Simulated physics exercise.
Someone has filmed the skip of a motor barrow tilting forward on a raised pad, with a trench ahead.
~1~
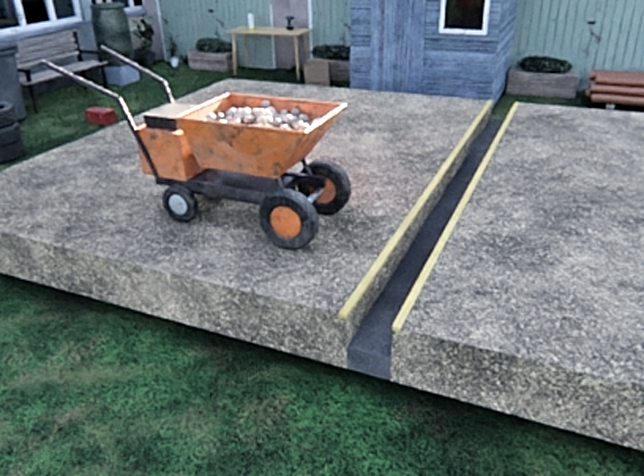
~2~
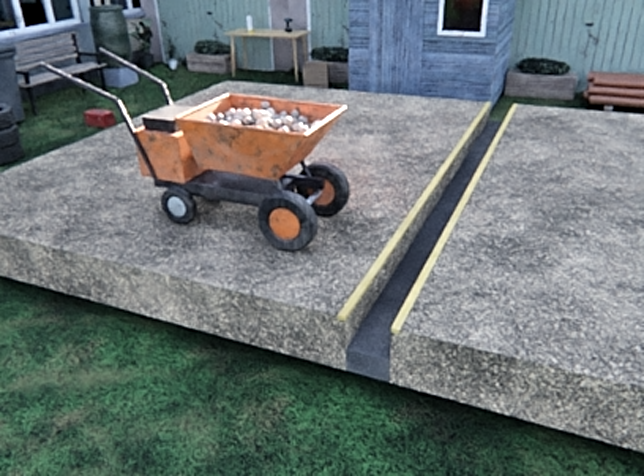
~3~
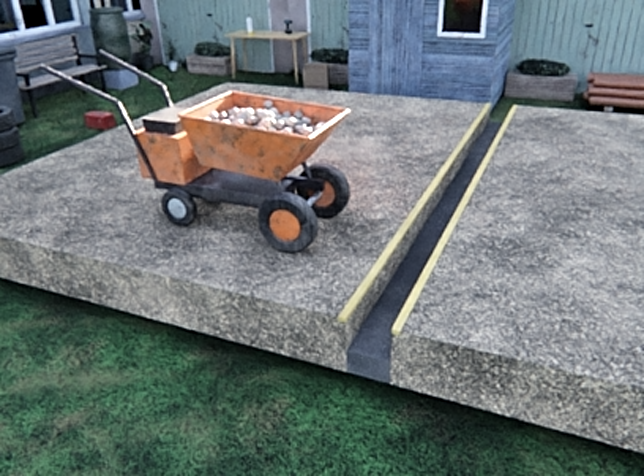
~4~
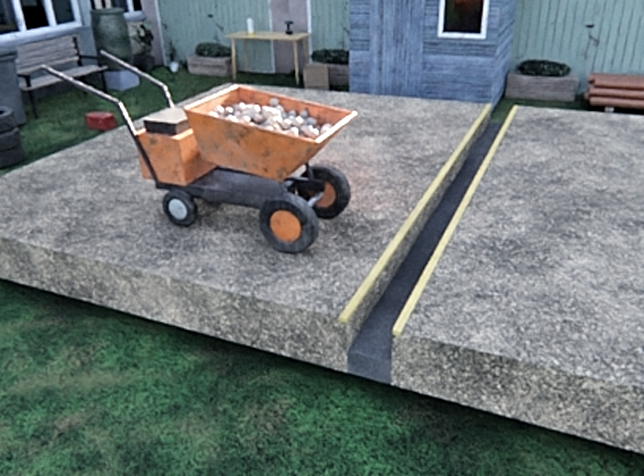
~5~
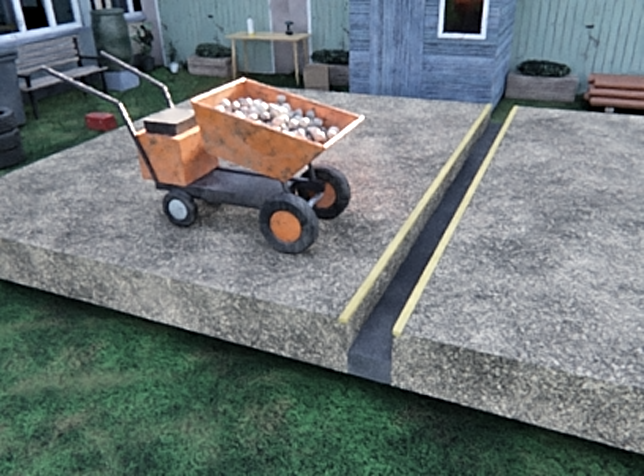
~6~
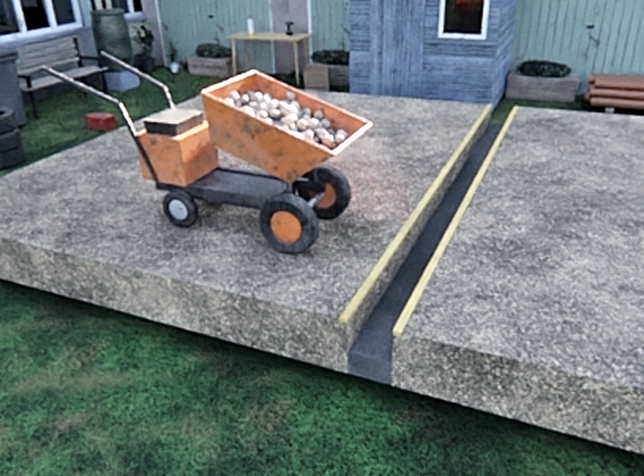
The orange skip of a motor barrow, loaded with pebbles, sat level on a raised pad at first, then tilted gradually forward to the right, toward a narrow yellow-edged trench, while its wheels stayed put.
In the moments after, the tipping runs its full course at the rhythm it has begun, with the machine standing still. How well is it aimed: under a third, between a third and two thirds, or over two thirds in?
In the trench: Over two thirds.
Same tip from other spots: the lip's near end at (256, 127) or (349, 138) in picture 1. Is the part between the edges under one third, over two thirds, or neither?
First in the middle band, then less than a third.
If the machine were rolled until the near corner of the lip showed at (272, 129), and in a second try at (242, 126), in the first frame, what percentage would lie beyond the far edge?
About 0 and 0 per cent.
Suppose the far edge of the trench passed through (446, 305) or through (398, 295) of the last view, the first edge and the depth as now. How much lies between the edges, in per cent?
In turn 100 and 50 in a hundred.
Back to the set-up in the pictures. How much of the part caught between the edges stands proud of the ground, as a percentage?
Near 20 %.
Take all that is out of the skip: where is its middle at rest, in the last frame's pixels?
Near (418, 261).
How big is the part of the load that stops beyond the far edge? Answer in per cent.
It comes to 20 per cent or so.
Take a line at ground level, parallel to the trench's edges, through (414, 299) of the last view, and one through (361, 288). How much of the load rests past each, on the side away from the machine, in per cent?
Roughly 20 per cent, and 100 per cent.
Shortly afterwards, skip tipped steeply; the whole lot in the skip.
Next, skip tipped right over; the bulk in the skip; a little in or heaped over the trench; only a few beyond it; only a few falling.
Some moments later, skip tipped right over; near a quarter in the skip; near two thirds in or heaped over the trench; near a quarter beyond it.
In the end, skip tipped right over; only a few short of the trench; the bulk in or heaped over the trench; near a quarter beyond it.
